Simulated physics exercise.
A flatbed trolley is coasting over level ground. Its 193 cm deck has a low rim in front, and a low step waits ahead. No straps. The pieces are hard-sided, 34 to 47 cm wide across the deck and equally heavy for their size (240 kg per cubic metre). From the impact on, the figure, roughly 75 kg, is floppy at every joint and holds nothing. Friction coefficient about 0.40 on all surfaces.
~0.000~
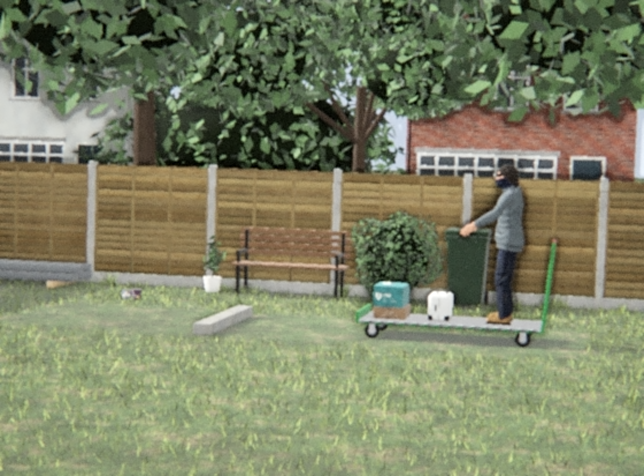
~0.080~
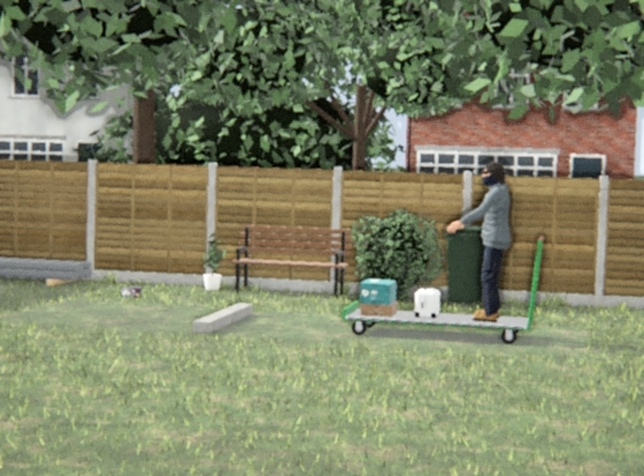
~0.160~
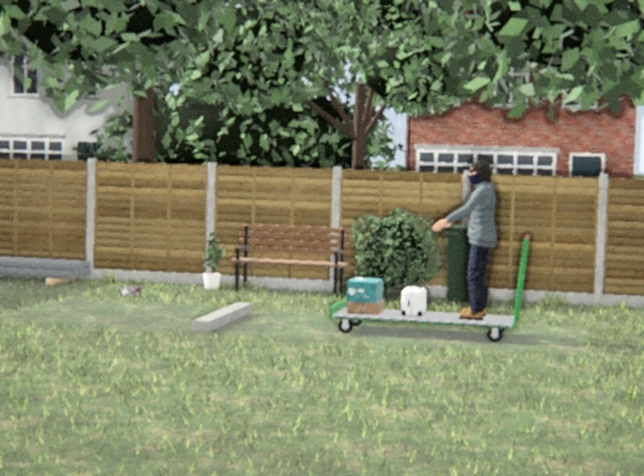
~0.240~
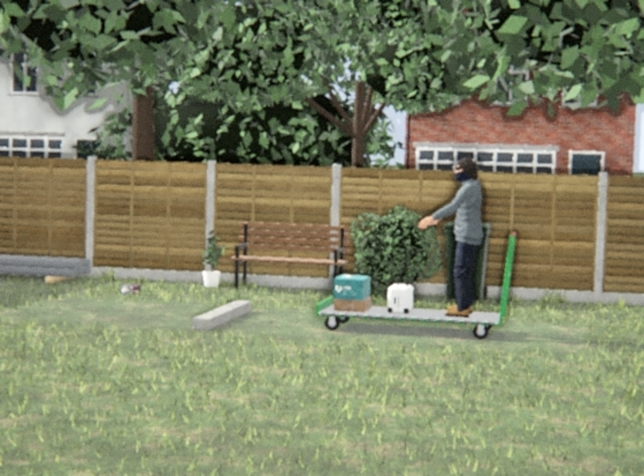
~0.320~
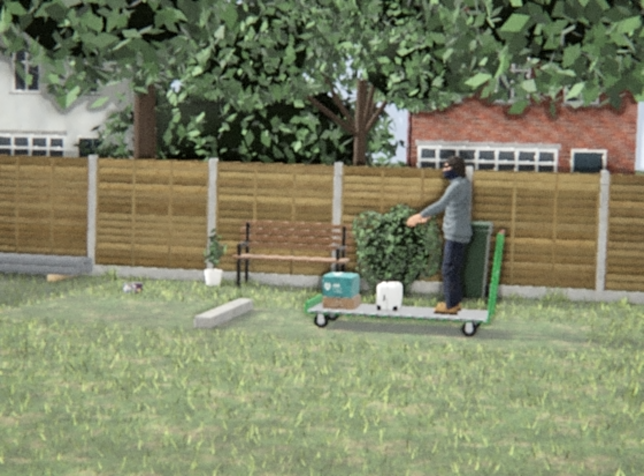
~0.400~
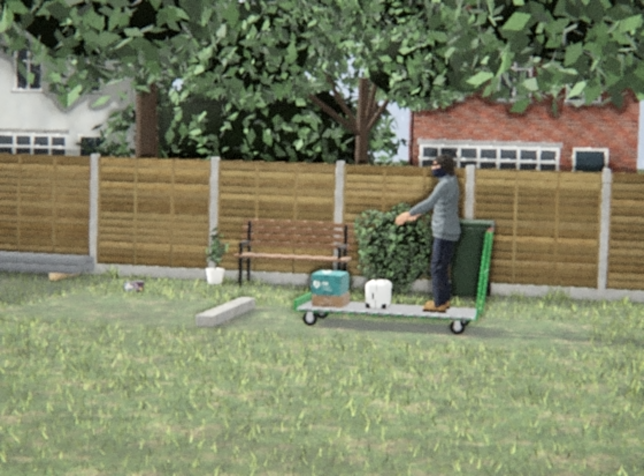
In a grassy garden backed by a wooden fence, a masked figure stands on a flatbed trolley, arms held out in front, behind a white case and a teal parcel atop a brown one. The trolley rolls steadily left past a bush, drawing closer to a low step on the grass.
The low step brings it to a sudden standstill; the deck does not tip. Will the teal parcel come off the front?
In the end the teal parcel flies off.
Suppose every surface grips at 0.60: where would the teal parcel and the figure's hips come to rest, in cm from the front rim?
In that case teal 40 past, hips 70 behind.
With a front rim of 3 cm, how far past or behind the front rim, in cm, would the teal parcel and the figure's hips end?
Then teal 40 past, hips 70 behind.
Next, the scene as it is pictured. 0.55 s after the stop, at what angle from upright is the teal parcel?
It is tilted some 70°.
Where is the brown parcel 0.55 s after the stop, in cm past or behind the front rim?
Some 20 cm behind it.
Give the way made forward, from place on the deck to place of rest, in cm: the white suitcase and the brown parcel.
About: White 35, brown 15.
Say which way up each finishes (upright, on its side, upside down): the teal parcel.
At rest: Teal on its side.
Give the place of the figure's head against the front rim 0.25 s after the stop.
Some 110 cm behind it.
Impact comes at 0.88 s.
After 1.43 s the teal parcel is 32 cm past the rim, tilted 70°, near (202, 299) in the last picture's view.
After 1.88 s the teal parcel is 41 cm past the rim, tilted 90°, near (194, 301) in the last picture's view.
When all is still (2.9 s), past the rim, teal parcel; behind it, white suitcase, brown parcel and the figure's hips.
